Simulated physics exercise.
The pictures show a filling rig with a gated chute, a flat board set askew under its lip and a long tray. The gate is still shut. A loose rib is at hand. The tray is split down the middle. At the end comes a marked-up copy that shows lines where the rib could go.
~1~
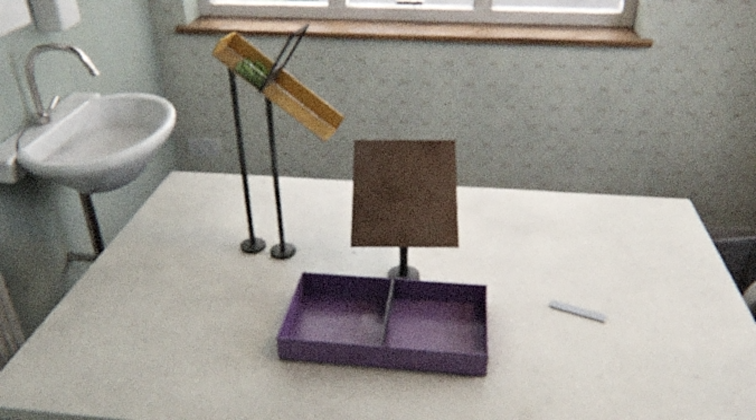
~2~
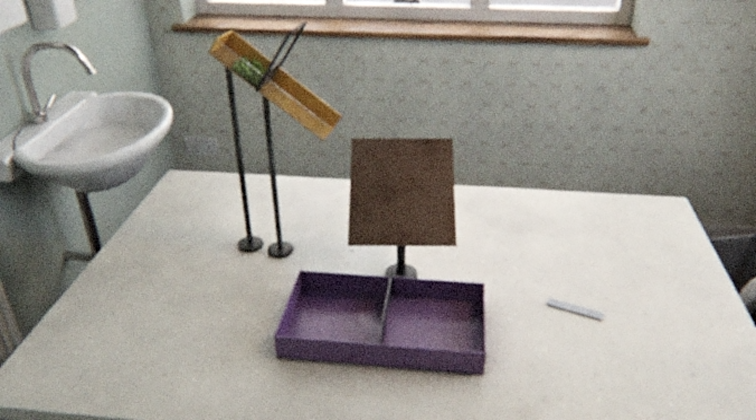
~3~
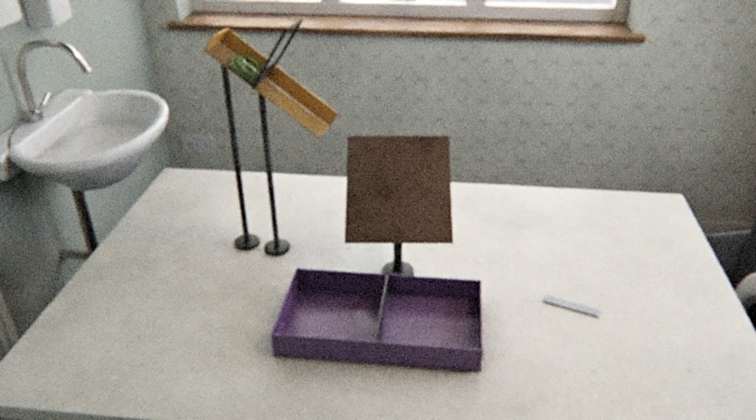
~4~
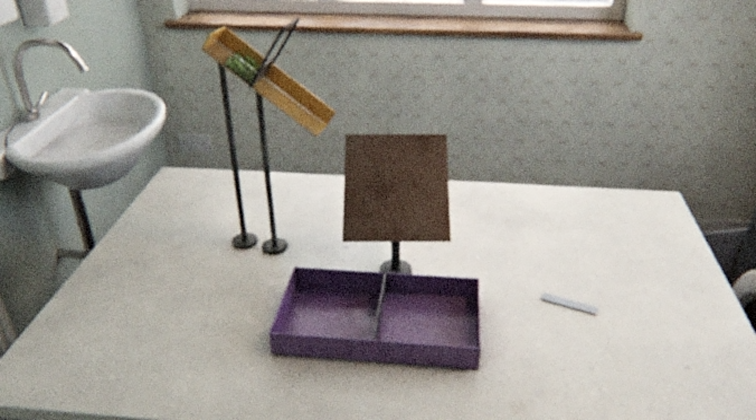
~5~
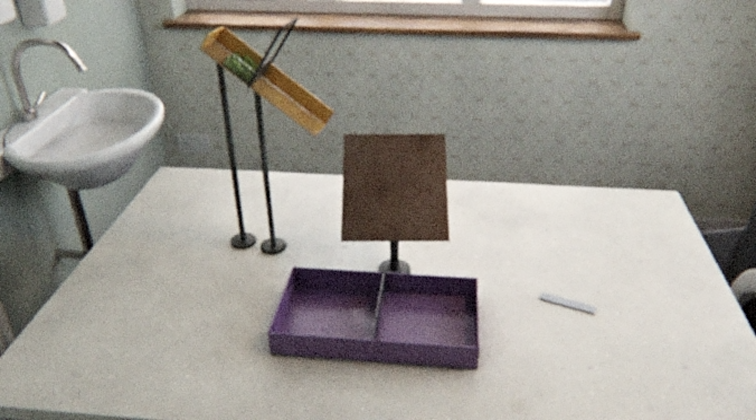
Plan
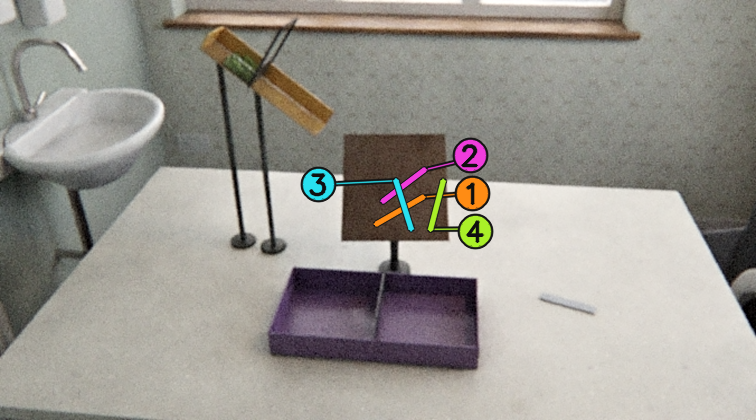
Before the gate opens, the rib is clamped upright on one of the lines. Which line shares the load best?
Take 2.
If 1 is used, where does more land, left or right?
More lands on the left.
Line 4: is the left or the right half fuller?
Right.
On the marked copy, line 1 from (423, 197) to (376, 223); line 2 from (424, 169) to (383, 201); line 3 from (395, 180) to (411, 228); line 4 from (443, 181) to (430, 229).
With 1, of what is caught, all but a few in the left half, a small share in the right.
With 2, of what is caught, close to two thirds in the left half, close to a third in the right.
With 3, of what is caught, a small share in the left half, the bulk in the right.
With 4, of what is caught, a small share in the left half, the bulk in the right.
